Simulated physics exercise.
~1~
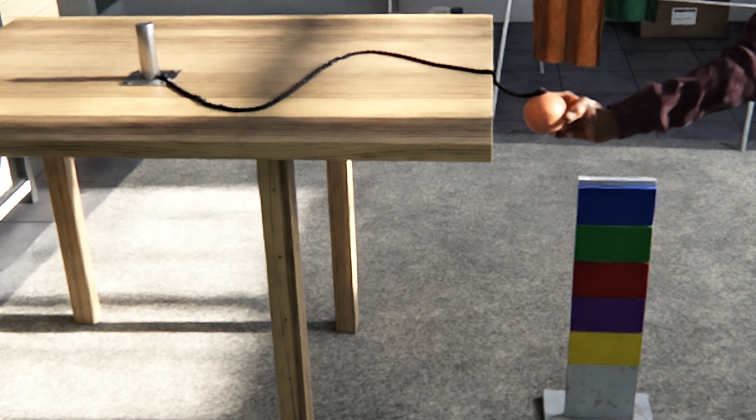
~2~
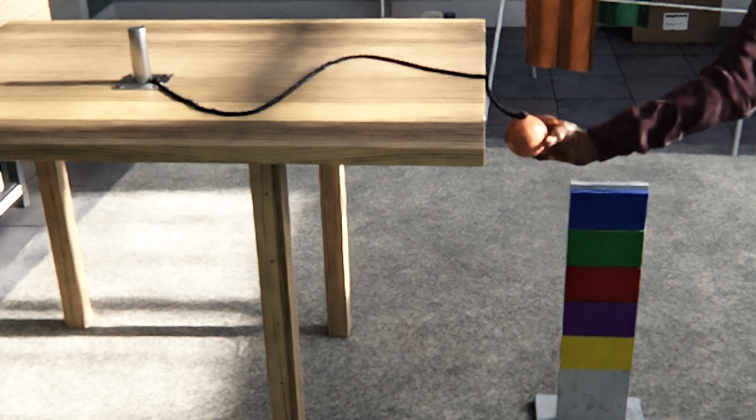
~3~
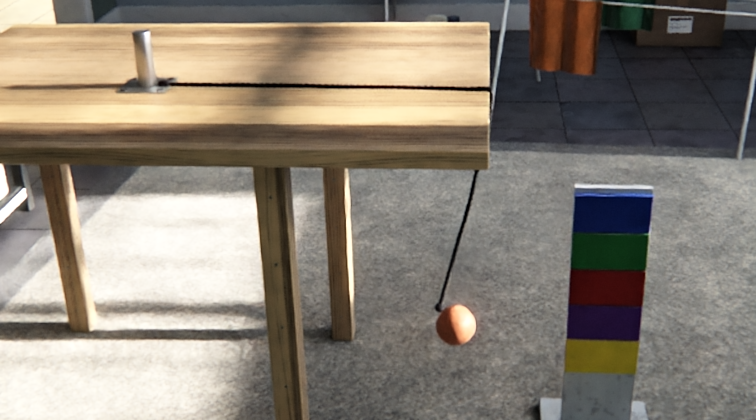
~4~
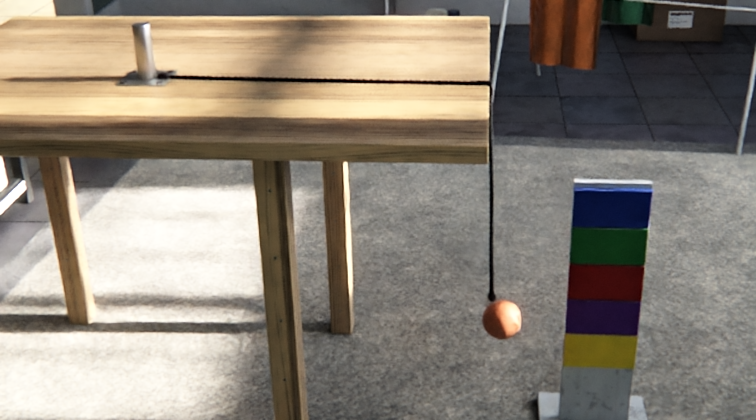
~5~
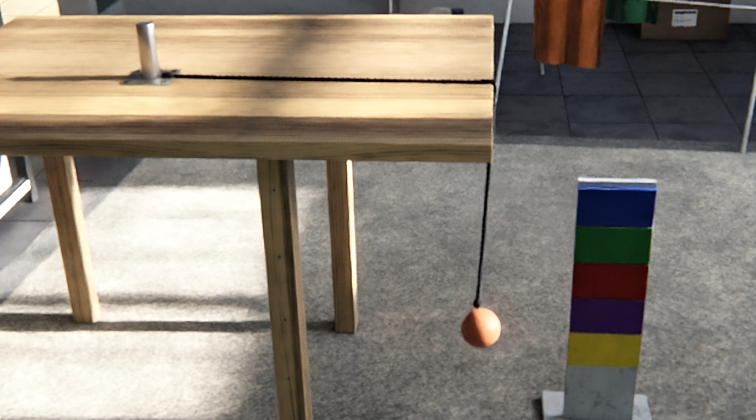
A hand releases an orange ball on a cord, which swings below the table edge.
